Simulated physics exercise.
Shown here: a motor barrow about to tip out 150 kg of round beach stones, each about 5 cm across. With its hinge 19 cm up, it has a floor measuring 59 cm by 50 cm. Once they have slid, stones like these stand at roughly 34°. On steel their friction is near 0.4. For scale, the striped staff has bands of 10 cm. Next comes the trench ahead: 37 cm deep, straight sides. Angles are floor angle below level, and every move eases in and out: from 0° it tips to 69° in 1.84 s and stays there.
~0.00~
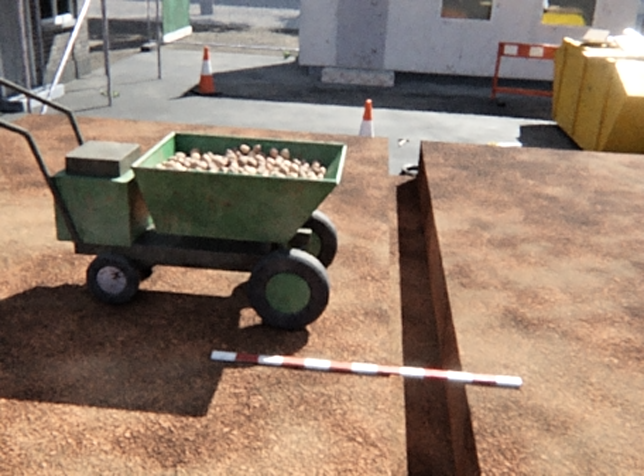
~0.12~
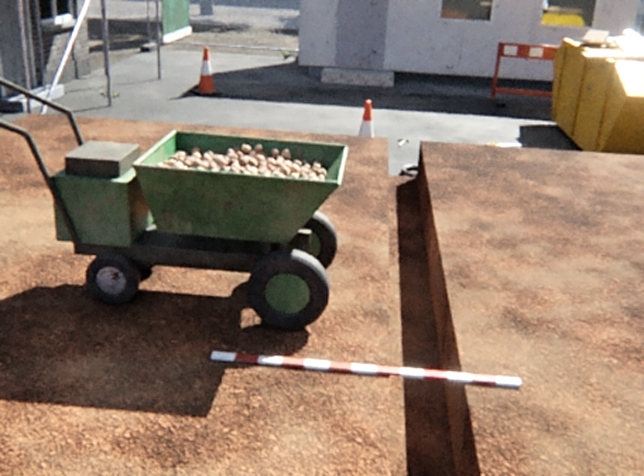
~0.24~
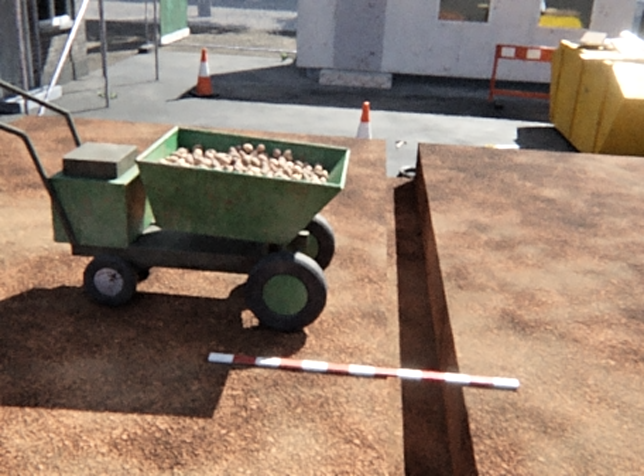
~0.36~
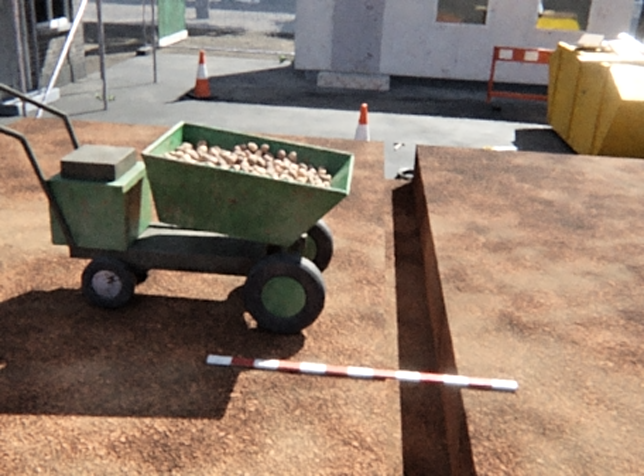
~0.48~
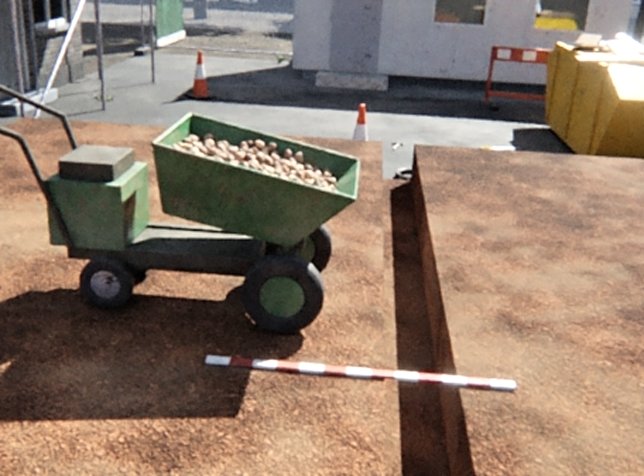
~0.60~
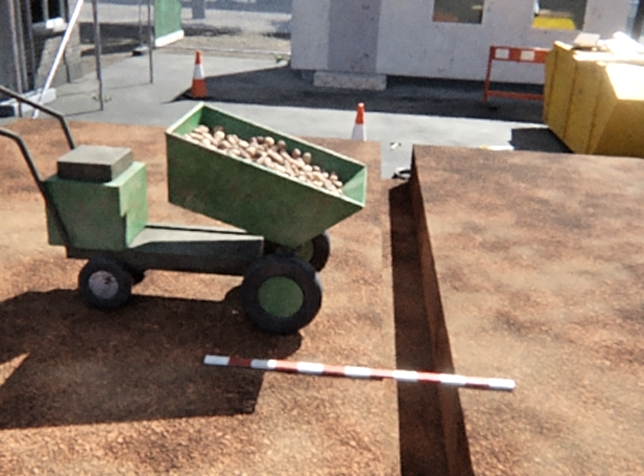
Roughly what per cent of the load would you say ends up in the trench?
I'd say 69 per cent ends up in the trench.
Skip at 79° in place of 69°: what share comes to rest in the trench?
Around 70 per cent would finish in the trench.
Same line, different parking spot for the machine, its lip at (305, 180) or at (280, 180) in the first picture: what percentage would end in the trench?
The first start gives about 95 per cent, the second about 90.
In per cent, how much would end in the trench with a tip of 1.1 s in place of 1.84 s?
With that change, it comes to around 60 per cent.
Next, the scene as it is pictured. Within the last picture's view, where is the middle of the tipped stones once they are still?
Roughly at (425, 354).
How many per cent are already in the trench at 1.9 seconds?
Close to 30 per cent at that time.
After 1.4 s the floor is at 58°; 99 % in the skip, 1 % in the trench; the foremost stones are at (420, 262).
After 1.9 s the floor is at 69°; 48 % in the skip, 30 % in the trench, 21 % past the trench; the foremost stones are at (538, 325).
After 2.3 s the floor is at 69°; 26 % in the skip, 44 % in the trench, 31 % past the trench; the foremost stones are at (594, 325).
After 4.2 s the floor is at 69°; 0 % in the skip, 69 % in the trench, 31 % past the trench; the foremost stones are at (621, 332).
